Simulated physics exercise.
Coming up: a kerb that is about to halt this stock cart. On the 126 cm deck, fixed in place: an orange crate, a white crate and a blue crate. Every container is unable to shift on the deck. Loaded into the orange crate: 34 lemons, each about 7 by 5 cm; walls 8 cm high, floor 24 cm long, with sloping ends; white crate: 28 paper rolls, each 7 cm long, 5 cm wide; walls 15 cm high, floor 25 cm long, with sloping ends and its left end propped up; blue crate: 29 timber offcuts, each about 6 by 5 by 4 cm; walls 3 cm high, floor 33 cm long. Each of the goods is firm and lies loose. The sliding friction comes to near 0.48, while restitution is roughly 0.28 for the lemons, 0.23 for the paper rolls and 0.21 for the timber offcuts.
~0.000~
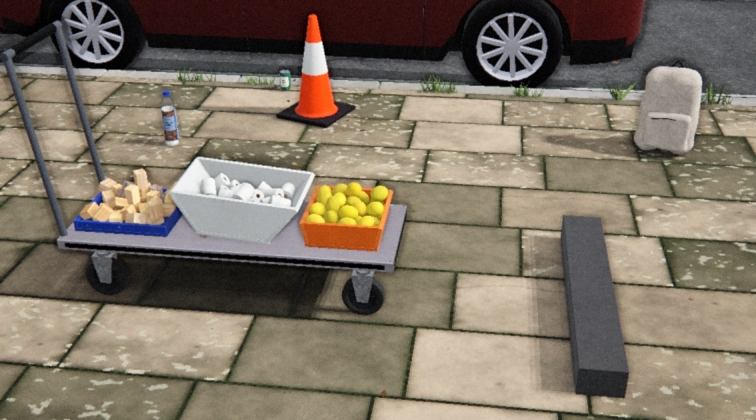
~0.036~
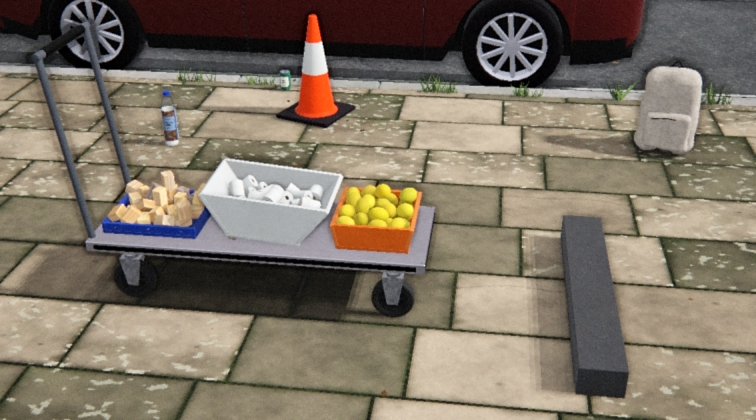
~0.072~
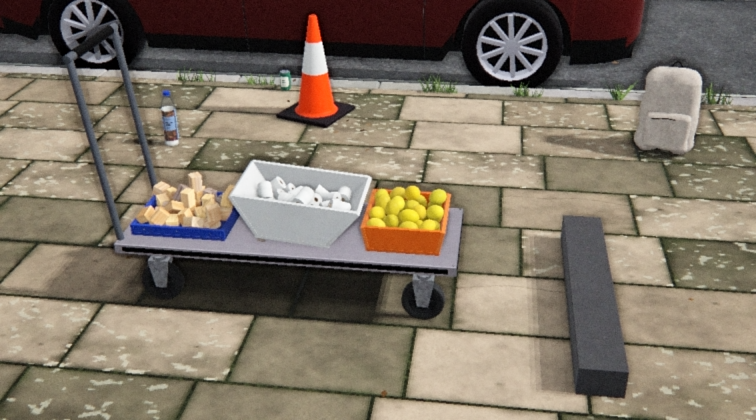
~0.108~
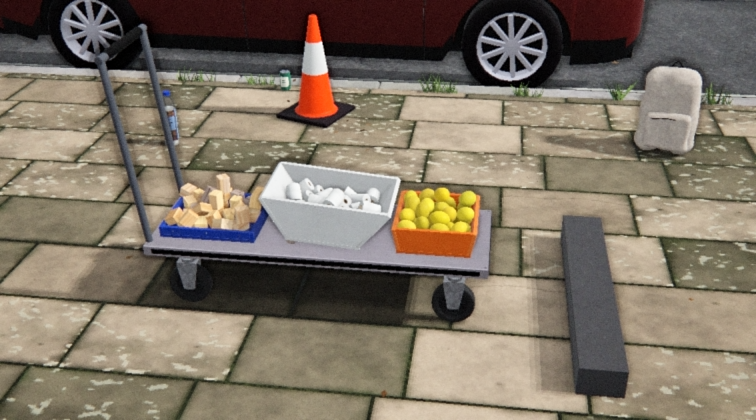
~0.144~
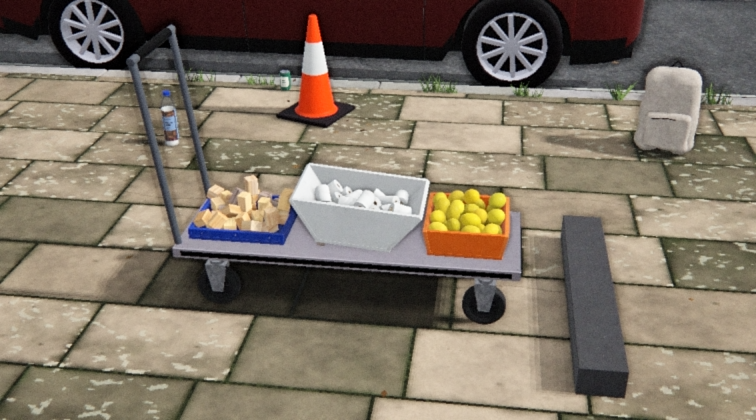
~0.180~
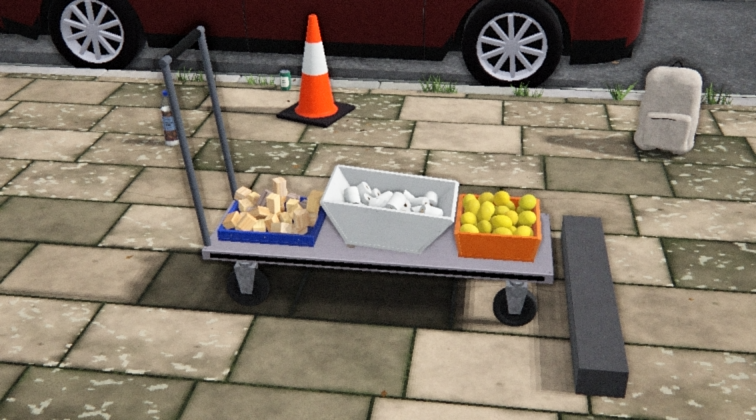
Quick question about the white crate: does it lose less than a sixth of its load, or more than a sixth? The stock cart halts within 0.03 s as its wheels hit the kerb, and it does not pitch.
My guess is the losses will surpass a sixth of the load.
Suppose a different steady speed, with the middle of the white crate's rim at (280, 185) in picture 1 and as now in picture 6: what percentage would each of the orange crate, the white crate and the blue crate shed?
Under that change it'd be orange crate at 10, white crate at 10 and blue crate at 30 percent.
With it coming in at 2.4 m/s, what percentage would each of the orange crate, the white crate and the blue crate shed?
Orange crate 10 %, white crate 10 %, blue crate 30 %.
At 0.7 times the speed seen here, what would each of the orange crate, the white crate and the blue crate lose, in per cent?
Then the orange crate sheds 10 per cent, the white crate 10 per cent, and the blue crate 30 per cent.
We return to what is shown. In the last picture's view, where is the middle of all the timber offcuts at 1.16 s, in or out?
Close to (332, 220).
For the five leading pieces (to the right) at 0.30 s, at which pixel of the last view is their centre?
They'd be centred about (569, 211) in the last picture.
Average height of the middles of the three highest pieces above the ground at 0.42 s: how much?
Their middles average near 58 cm high.
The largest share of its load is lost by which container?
It is the blue crate.
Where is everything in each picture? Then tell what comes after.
In the first frame (places track the rim corner closest to us here), white crate (295, 209); blue crate (162, 226); 68 cm to go; all still inside.
In the second frame, white crate (326, 211); blue crate (191, 228); 57 cm to go.
In the third frame, white crate (357, 212); blue crate (221, 230); 46 cm to go.
In the fourth frame, white crate (388, 214); blue crate (250, 232); 35 cm to go.
In the fifth frame, white crate (419, 216); blue crate (280, 234); 23 cm to go.
In the sixth frame, white crate (451, 218); blue crate (310, 236); 12 cm to go; all still inside.
After 0.20 s, impact.
After 0.30 s, the orange crate is down by 1 of 34, the white crate has all 28 and the blue crate is down by 7 of 29.
After 0.42 s, the orange crate is down by 6 of 34, the white crate is down by 4 of 28 and the blue crate is down by 11 of 29.
After 0.65 s, the orange crate is down by 8 of 34, the white crate is down by 7 of 28 and the blue crate is down by 12 of 29.
Outcome (at 1.16 s), the orange crate is down by 8 of 34, the white crate is down by 7 of 28 and the blue crate is down by 12 of 29. Asked share, 7 of 28, 25 per cent.
